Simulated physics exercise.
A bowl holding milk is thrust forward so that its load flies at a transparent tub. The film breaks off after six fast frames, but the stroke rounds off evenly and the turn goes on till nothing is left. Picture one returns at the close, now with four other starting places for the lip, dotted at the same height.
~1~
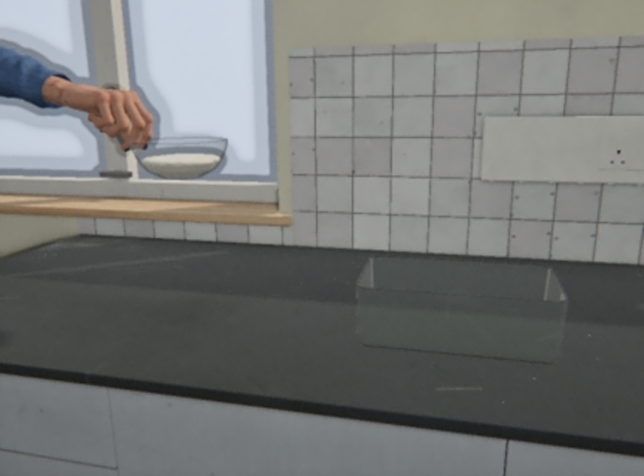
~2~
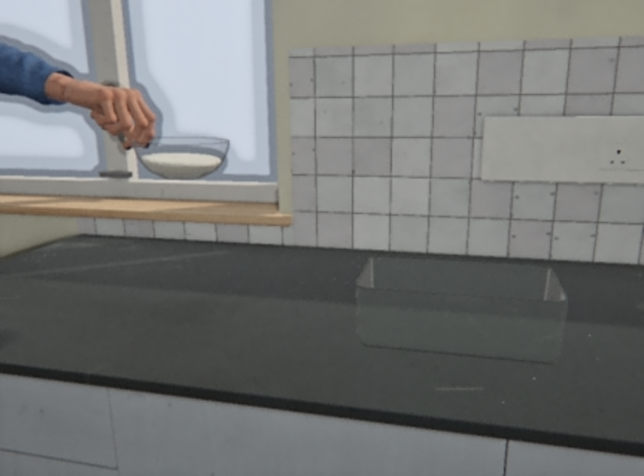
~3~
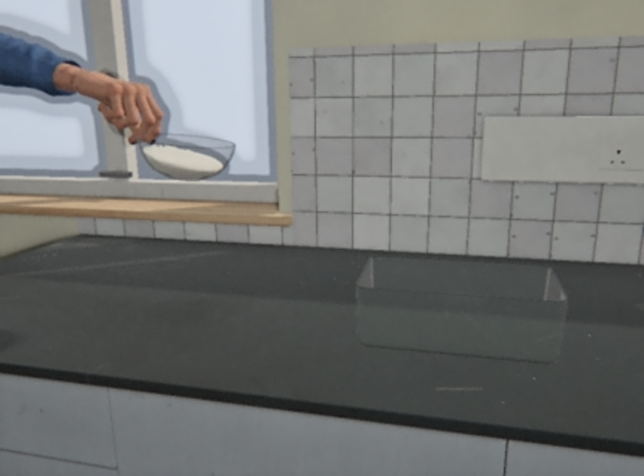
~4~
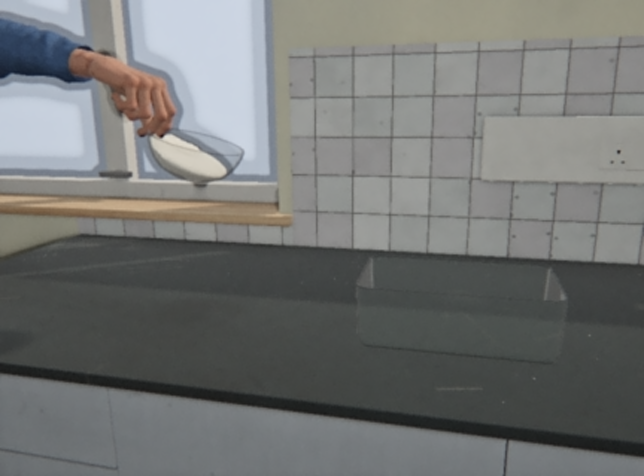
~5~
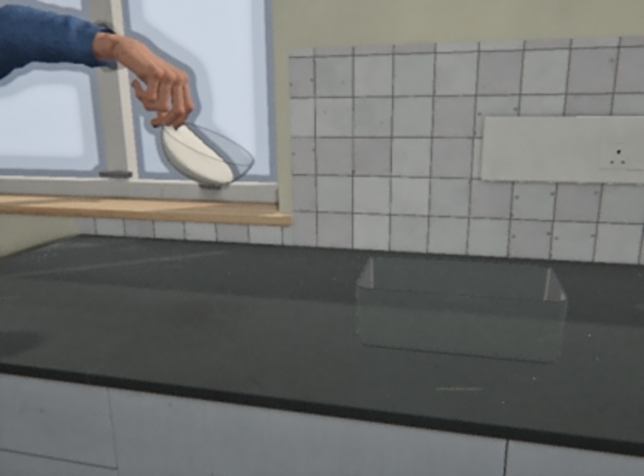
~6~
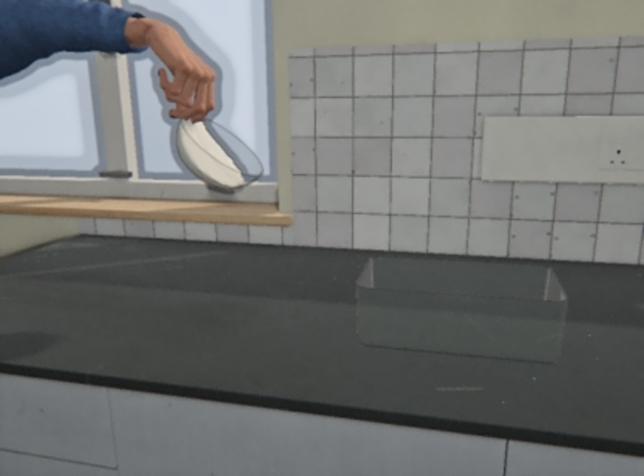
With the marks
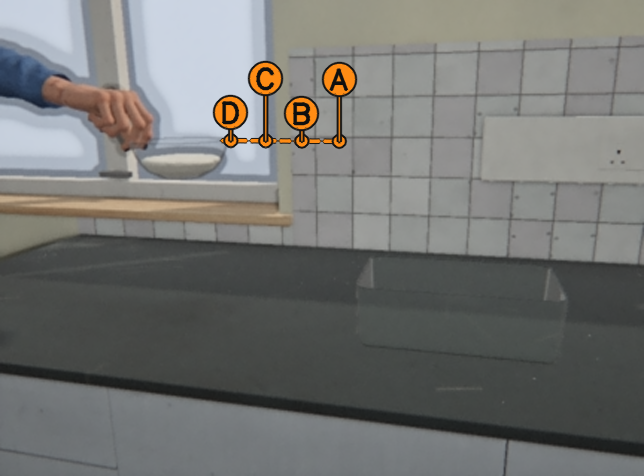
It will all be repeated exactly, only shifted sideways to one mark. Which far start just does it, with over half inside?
That is spot C.
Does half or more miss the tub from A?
No.
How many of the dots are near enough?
Three.
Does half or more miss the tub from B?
No.
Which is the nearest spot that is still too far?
It is D.
On the marked copy, A at (339, 141); B at (301, 141); C at (265, 140); D at (230, 140).
With A, about 80 % lands in the tub, 6 % falls short and 14 % goes beside or beyond.
With B, about 85 % lands in the tub, 4 % falls short and 11 % goes beside or beyond.
With C, about 70 % lands in the tub, 21 % falls short and 9 % goes beside or beyond.
With D, about 19 % lands in the tub, 76 % falls short and 4 % goes beside or beyond.
